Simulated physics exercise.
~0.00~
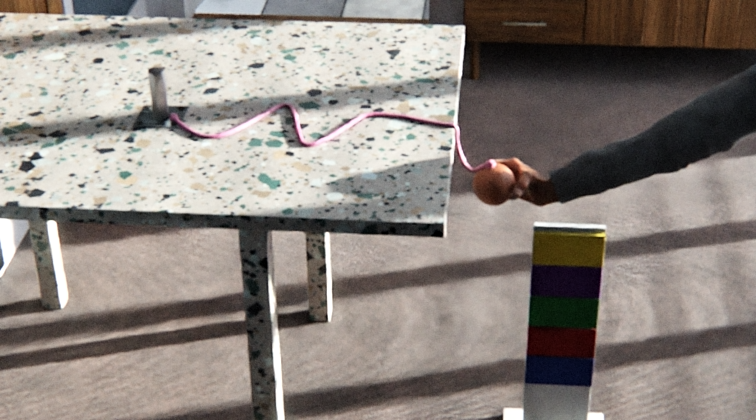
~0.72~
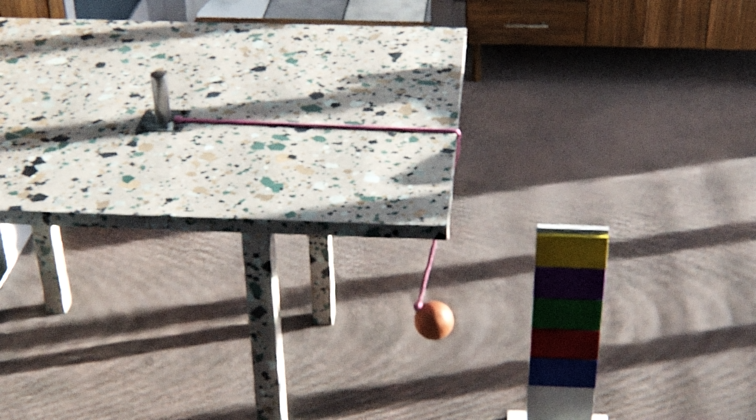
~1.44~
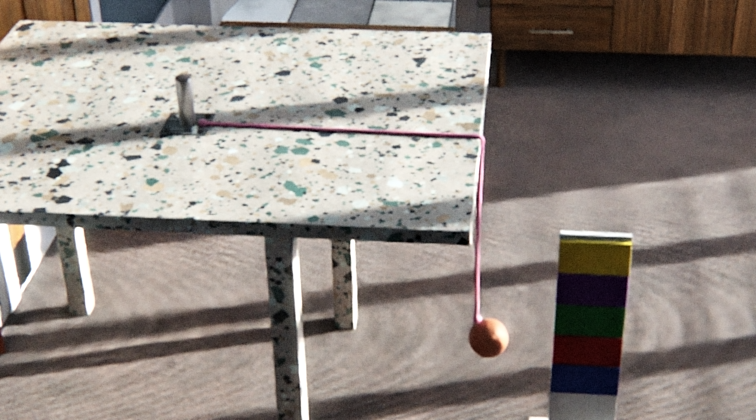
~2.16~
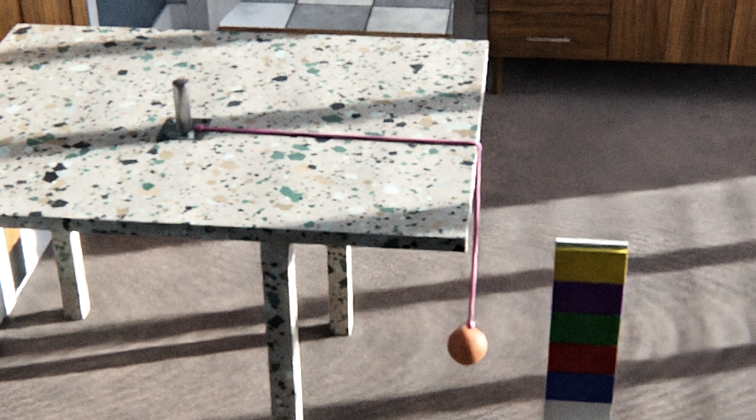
An orange ball tied to a pink cord is held by a hand just off the right edge of a speckled stone-topped table, seen from slightly above in a sunlit room. The cord lies in loose waves across the top from a short metal post, and a standing scale of yellow, purple, green, red and blue bands is at the right. The hand lets go and leaves the view, and the ball drops, pulling the cord straight over the edge. It swings left, then back right as the view sways, and finally hangs beneath the edge, level with the red band.
